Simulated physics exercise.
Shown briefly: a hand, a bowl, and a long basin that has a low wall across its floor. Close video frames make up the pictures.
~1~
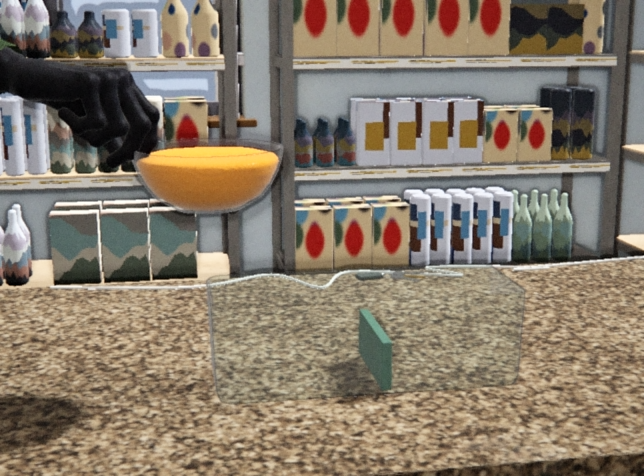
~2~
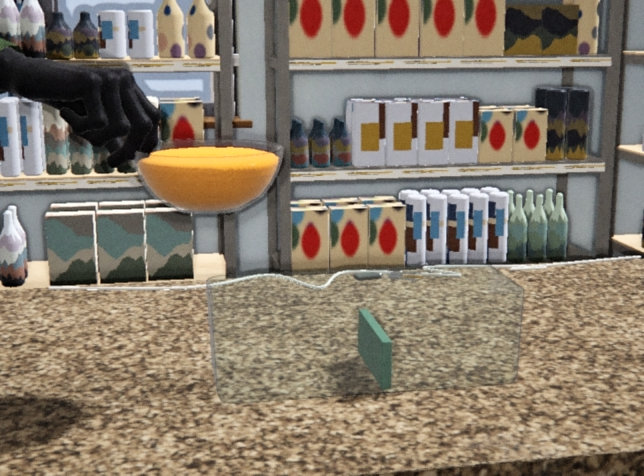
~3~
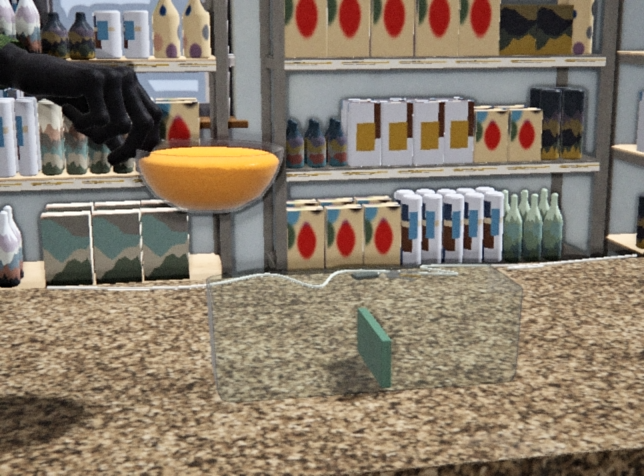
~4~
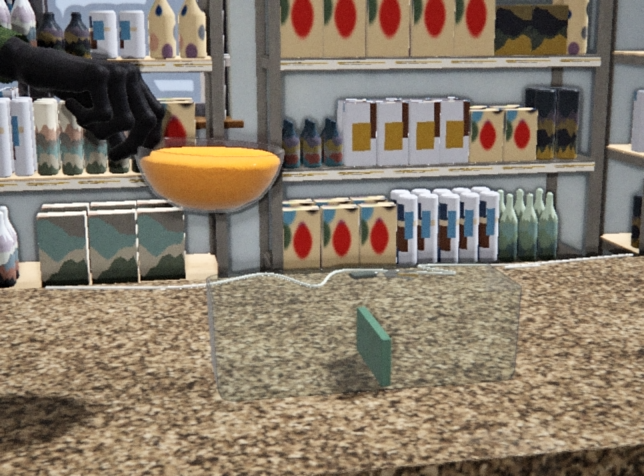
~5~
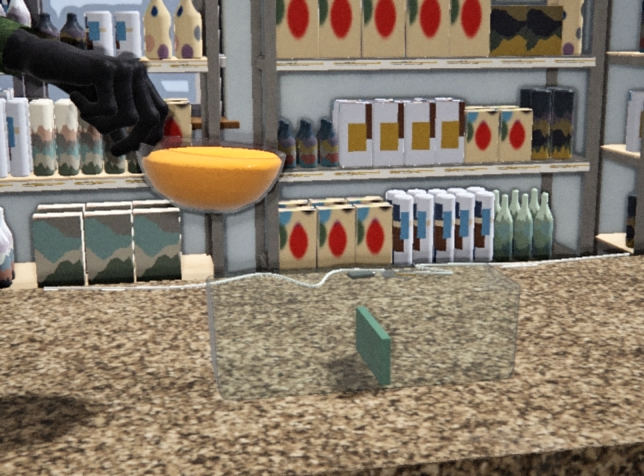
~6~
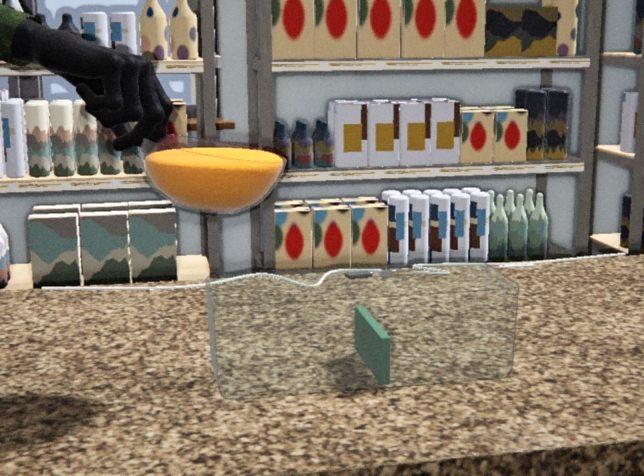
A black hand slightly tilts a bowl of orange liquid above a clear long basin.
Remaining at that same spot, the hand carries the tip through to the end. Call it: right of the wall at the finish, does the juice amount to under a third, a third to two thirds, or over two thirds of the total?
Under a third of the total.
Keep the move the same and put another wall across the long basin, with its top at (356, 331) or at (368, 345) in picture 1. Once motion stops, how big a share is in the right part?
About 25 % for the first and about 15 % for the second.
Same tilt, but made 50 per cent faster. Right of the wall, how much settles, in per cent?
Some 0 per cent.
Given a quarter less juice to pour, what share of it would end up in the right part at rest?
Roughly 0 in a hundred.
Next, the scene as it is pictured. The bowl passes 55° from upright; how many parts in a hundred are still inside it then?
Around 45 in a hundred.
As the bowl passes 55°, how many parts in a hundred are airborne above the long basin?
Around 30 percent.
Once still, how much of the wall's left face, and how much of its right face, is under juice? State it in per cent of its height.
Once still, it is 50 % on the left and 0 % on the right.
A moment on, the bowl is tipped part way and 43 per cent is still to pour, 25 is left of the wall and 0 right of it.
Next, the bowl is tipped on its side and 3 per cent is still to pour, 89 is left of the wall and 1 right of it.
Then the bowl is tipped on its side and 0 per cent is still to pour, 98 is left of the wall and 1 right of it.
Later the bowl is tipped on its side and 0 per cent is still to pour, 98 is left of the wall and 1 right of it.
Finally, 98 per cent lies left of the wall, 1 right of it and 1 outside.
